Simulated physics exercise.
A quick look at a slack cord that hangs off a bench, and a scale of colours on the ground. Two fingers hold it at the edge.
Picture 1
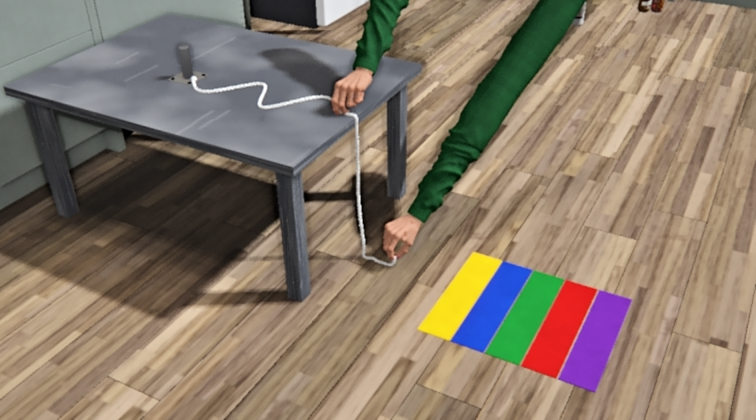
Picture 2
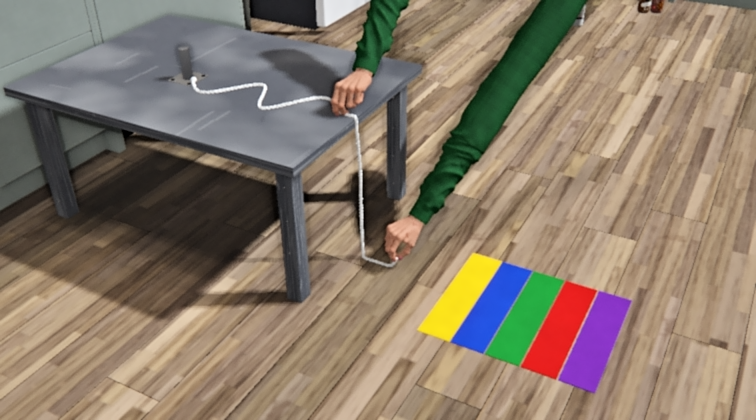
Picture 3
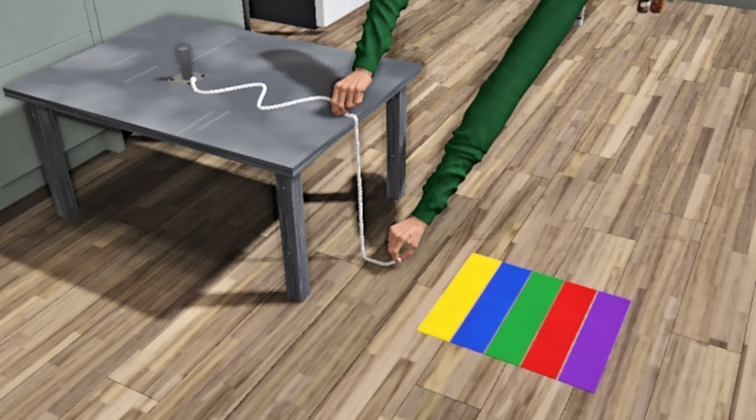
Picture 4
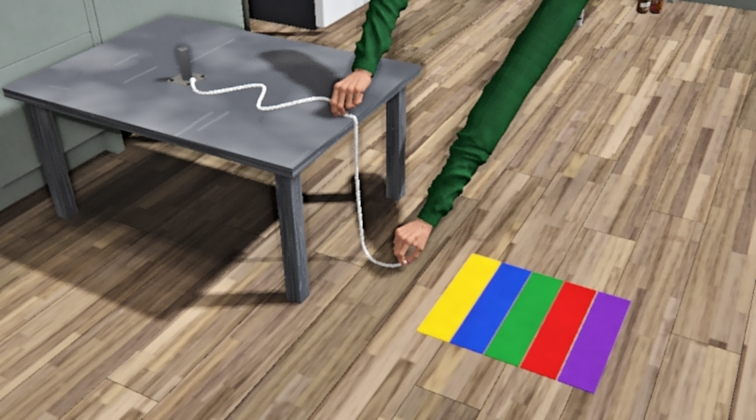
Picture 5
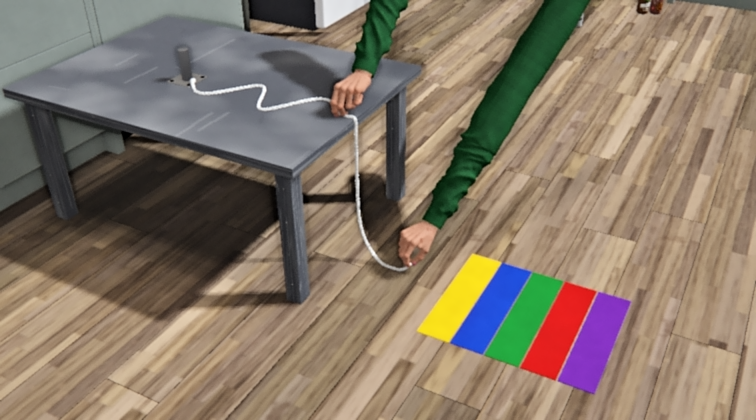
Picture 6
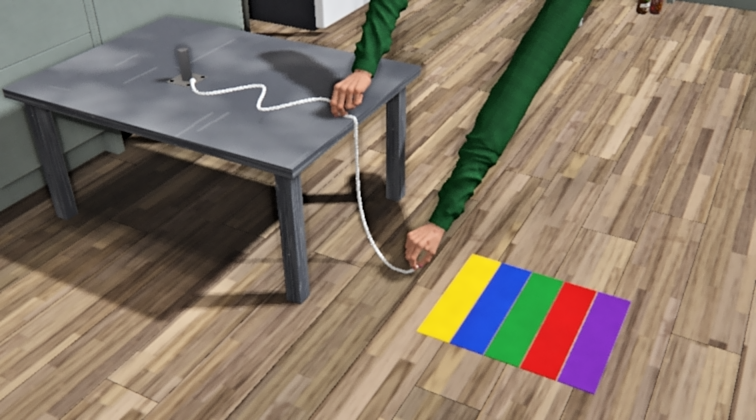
A hand slowly draws the white cord's end rightward while another pins it at the table's edge.
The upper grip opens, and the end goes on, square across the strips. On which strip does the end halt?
Over purple.
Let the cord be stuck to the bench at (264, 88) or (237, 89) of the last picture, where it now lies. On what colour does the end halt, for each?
In that order: Red; red.
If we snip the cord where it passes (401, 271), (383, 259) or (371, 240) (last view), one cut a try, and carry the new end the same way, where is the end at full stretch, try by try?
In that order: (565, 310), (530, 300) and (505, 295).
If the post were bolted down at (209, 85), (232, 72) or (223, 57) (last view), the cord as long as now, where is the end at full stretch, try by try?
The places are (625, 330), (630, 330) and (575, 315).
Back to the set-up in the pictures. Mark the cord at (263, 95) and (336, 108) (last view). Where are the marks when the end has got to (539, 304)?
About (293, 102), and the other about (371, 169).
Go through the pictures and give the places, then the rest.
The first frame shows end (395, 257); yellow (444, 319); blue (477, 331); green (511, 342); red (547, 355); purple (584, 367).
The second frame shows end (397, 258); cord through (203, 92) (265, 89) (291, 103) (343, 114) (360, 177) (362, 236).
The third frame shows end (400, 259).
The fourth frame shows end (405, 262); cord through (202, 93) (264, 89) (290, 104) (342, 114) (357, 176) (362, 237).
The fifth frame shows end (411, 264).
The sixth frame shows end (417, 266); cord through (202, 94) (264, 90) (290, 105) (342, 115) (357, 177) (371, 239).
Early on, end near (538, 304); over green.
Midway, end near (574, 315); over red.
At the end of the slack, end near (594, 322); over purple. The end stops over the purple strip.
